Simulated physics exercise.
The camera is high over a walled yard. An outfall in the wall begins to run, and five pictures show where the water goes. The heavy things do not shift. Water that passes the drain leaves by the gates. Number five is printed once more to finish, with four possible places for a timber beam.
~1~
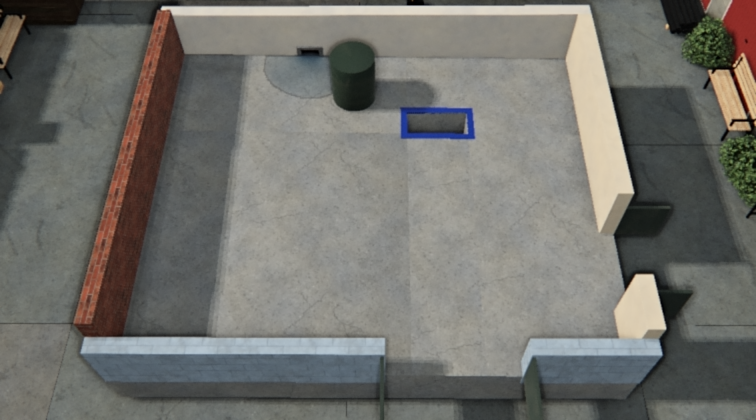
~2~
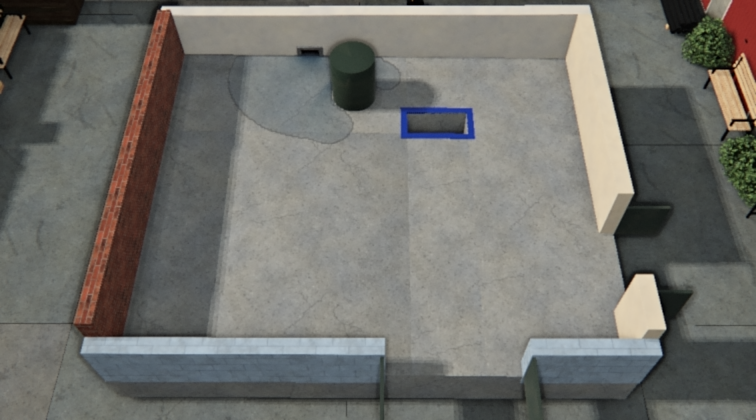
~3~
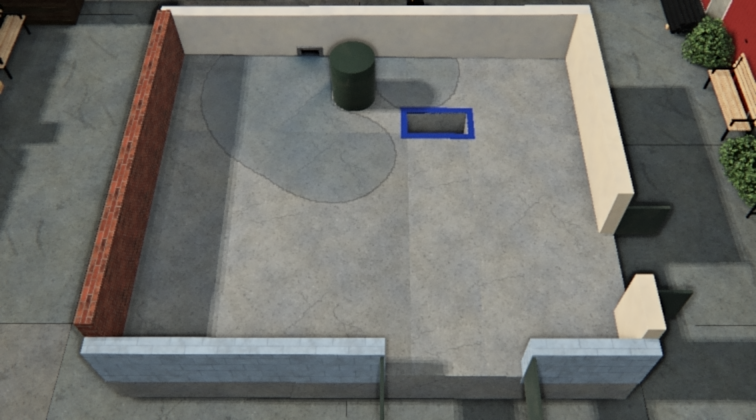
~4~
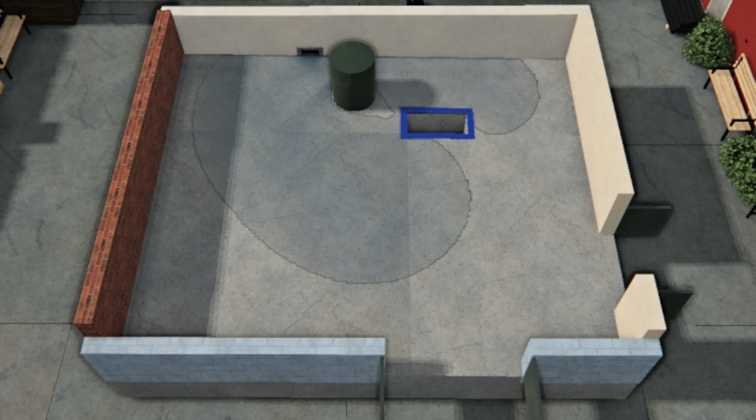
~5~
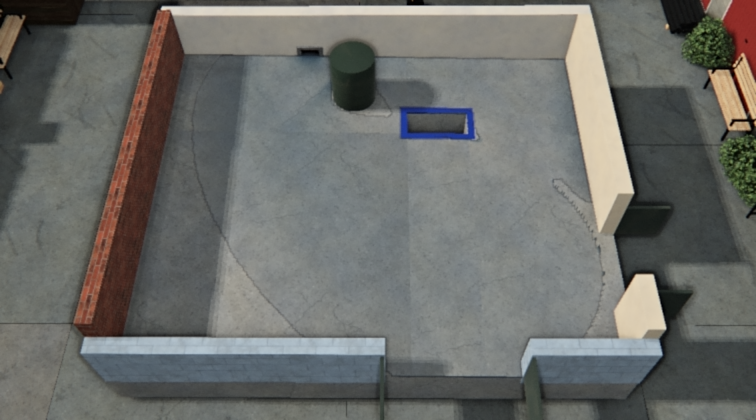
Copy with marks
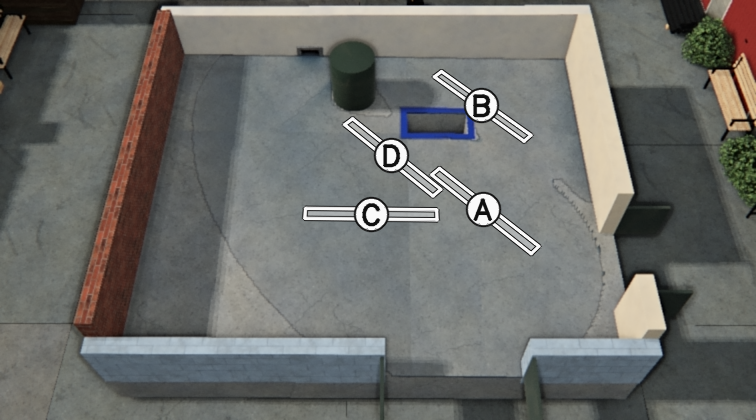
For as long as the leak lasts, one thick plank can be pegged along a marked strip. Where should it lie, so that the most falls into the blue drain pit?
Take B.
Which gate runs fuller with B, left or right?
The right gate.
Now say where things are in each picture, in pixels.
Outfall at (310, 51); blue drain pit at (437, 123); open gate at (606, 271); open gate at (453, 361); water covers 3 % of the ground and shows as far out as (277, 86); blue drain pit still dry.
Water covers 10 % of the ground and shows as far out as (325, 136); blue drain pit still dry.
Water covers 22 % of the ground and shows as far out as (364, 191); blue drain pit still dry.
Water covers 43 % of the ground and shows as far out as (407, 269); blue drain pit taking water.
Water covers 74 % of the ground and shows as far out as (586, 302); blue drain pit taking water.
On the marked copy, A from (435, 171) to (535, 249); B from (437, 74) to (527, 138); C from (305, 213) to (436, 214); D from (348, 121) to (436, 192).
If A is chosen, about 7 % of the stream runs into the blue drain pit, about 93 % out by the gates.
If B is chosen, about 12 % of the stream runs into the blue drain pit, about 88 % out by the gates.
If C is chosen, about 8 % of the stream runs into the blue drain pit, about 91 % out by the gates.
If D is chosen, about 7 % of the stream runs into the blue drain pit, about 93 % out by the gates.
